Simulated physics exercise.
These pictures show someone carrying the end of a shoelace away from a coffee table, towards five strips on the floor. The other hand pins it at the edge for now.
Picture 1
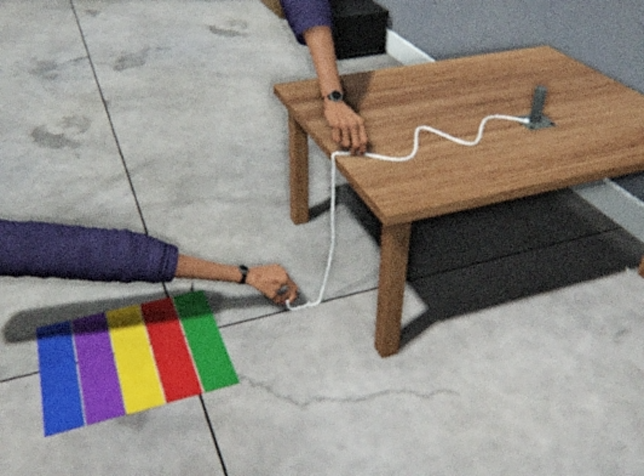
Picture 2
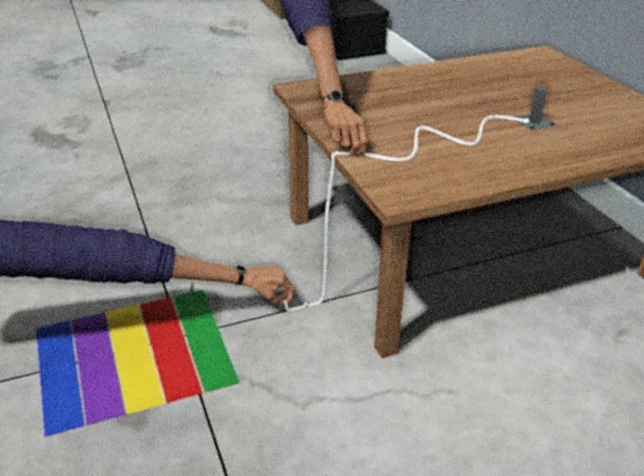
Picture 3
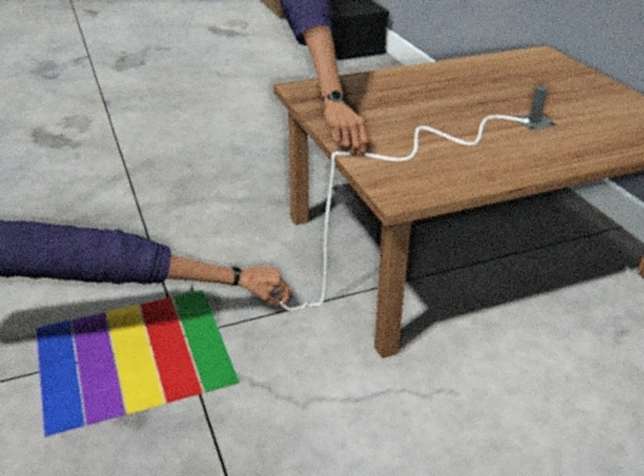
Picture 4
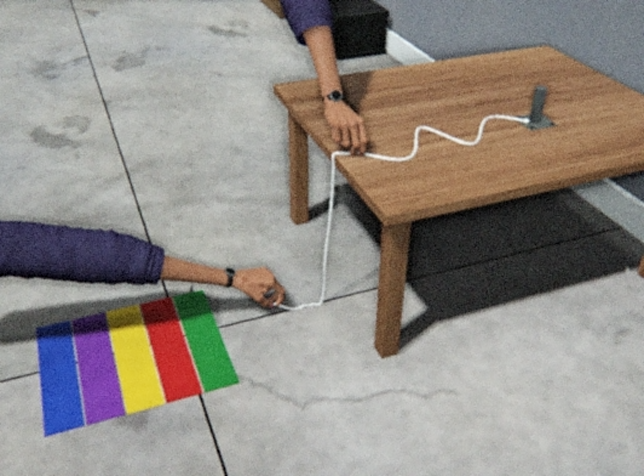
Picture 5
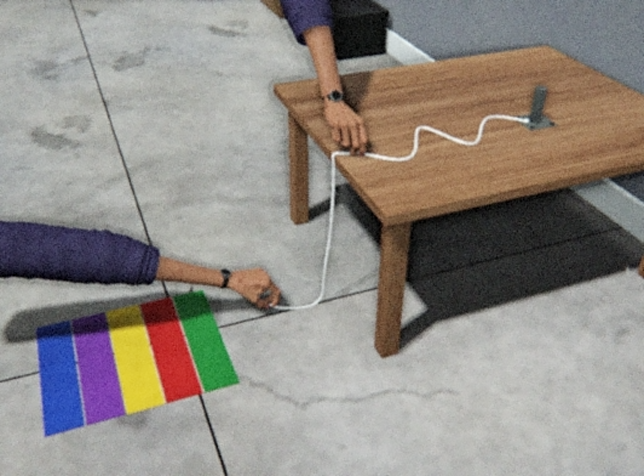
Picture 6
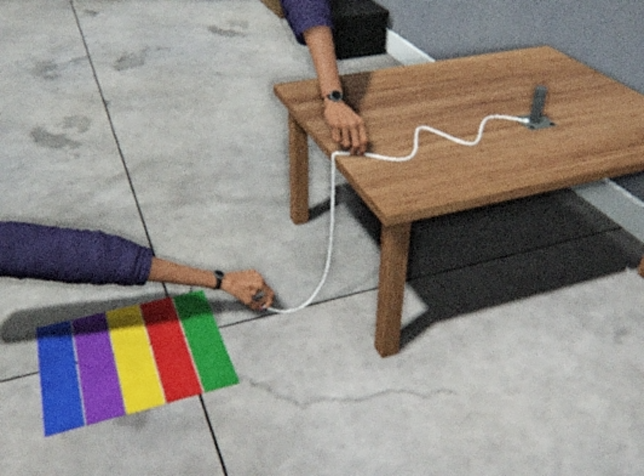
Hand drawing the end of a white cord slightly left across a concrete floor while another pins it at a wooden table's edge.
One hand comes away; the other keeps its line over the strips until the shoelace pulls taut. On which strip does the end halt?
The blue one.
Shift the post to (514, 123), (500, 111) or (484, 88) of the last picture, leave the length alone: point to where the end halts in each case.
Try by try, around (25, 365), (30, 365) and (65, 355).
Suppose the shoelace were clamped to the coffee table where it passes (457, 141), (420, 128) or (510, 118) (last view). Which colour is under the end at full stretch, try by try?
Try by try: Purple; yellow; blue.
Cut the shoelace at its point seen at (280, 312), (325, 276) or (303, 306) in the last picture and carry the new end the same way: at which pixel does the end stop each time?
In that order: (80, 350), (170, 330) and (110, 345).
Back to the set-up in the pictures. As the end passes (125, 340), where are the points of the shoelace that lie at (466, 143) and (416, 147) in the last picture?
They go to (431, 141) and to (338, 159).
Early on, end near (125, 340); over yellow.
Midway, end near (80, 351); over purple.
At the end of the slack, end near (53, 358); over blue. It halts on the blue strip.
